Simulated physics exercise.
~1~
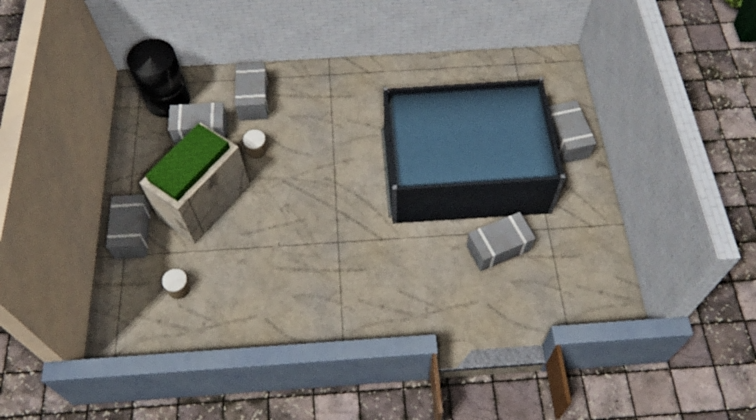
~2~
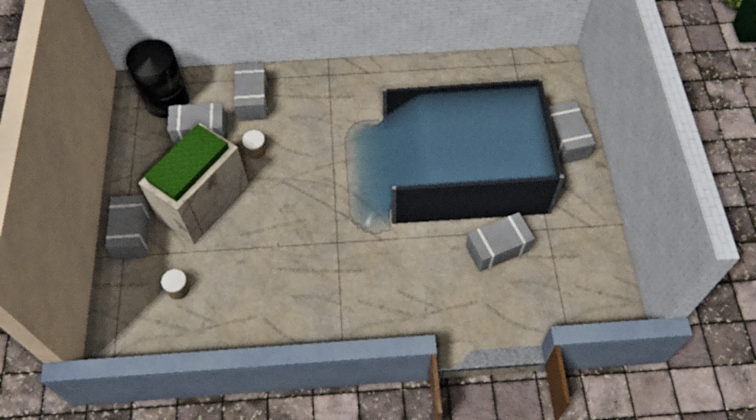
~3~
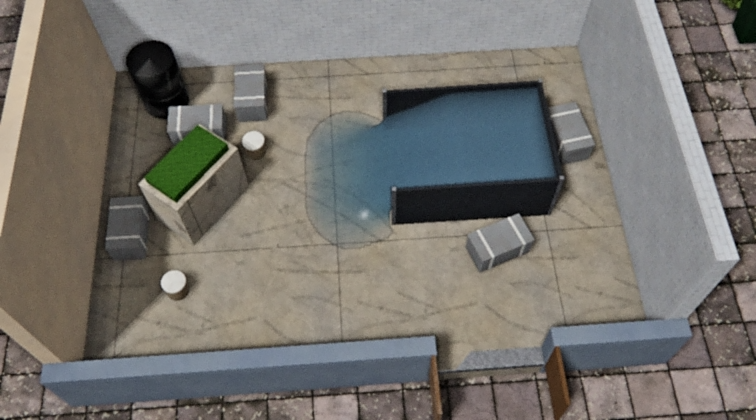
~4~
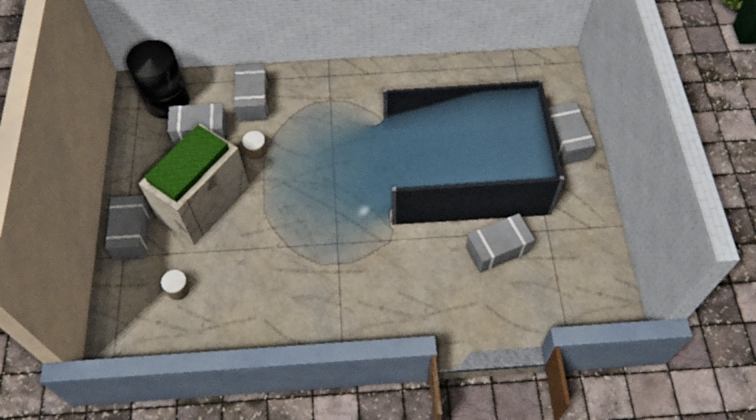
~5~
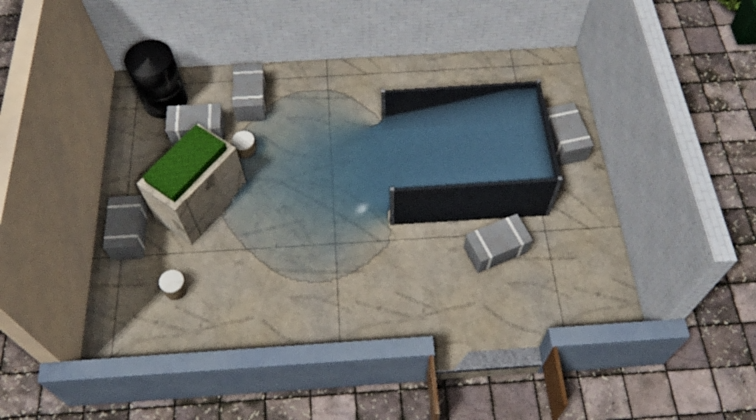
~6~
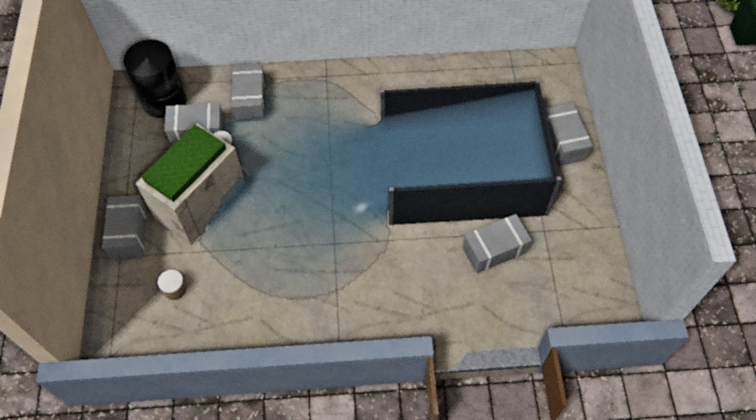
Blue water burst out of the left side of a dark tank and spread across the tiled yard in a widening pool, reaching the grass-topped box, where a small white-topped container shifted left.
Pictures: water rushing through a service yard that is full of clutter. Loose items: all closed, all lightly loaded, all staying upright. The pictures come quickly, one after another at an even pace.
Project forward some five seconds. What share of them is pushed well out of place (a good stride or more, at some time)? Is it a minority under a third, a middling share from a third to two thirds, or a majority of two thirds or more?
A majority of two thirds or more.
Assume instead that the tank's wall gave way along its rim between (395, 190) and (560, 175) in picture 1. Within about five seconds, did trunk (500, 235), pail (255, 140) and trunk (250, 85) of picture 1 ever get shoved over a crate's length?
Got that far, never got that far, never got that far.
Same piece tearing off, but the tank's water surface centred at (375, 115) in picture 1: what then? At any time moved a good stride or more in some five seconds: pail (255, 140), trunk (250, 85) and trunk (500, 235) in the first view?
Taking them in order, went past that, went past that, fell short.
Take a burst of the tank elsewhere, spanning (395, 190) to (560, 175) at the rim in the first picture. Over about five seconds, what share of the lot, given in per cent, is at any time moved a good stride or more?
Estimate: Close to 40 in a hundred.
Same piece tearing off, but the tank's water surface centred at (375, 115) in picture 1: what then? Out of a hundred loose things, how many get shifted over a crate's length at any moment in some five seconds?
About 70 per cent.
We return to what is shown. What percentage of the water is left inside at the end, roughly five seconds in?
That comes to roughly 100 parts in a hundred.
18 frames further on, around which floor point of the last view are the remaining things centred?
Mean floor position: Approx. (269, 202) px, last view.
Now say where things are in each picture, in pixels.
A pail at (254, 139) rests on the ground; a trunk at (196, 116) rests on the ground; 0 of 7 have shifted, in the first frame.
A pail at (253, 139), on the bottom; a trunk at (195, 116) rests on the ground; 0 of 7 have shifted, in the second frame.
A pail at (253, 140), on the bottom; a trunk at (195, 117), on the bottom; 0 of 7 have shifted, in the third frame.
A pail at (253, 140), on the bottom; a trunk at (195, 117), on the bottom; 0 of 7 have shifted, in the fourth frame.
A pail at (243, 140), on the bottom, close to its start; a trunk at (193, 117) rests on the ground; 1 of 7 have shifted, in the fifth frame.
A pail at (221, 140) rests on the ground, a stride from its start; a trunk at (192, 117), on the bottom; 1 of 7 have shifted, in the sixth frame.
A moment on, 1 of 7 are well off their spots; 0 afloat.
Next, 4 of 7 are well off their spots; 4 afloat.
Later, 4 of 7 are well off their spots; 5 afloat.
In the end, 4 of 7 are well off their spots, and 5 have been at some point; 5 afloat.
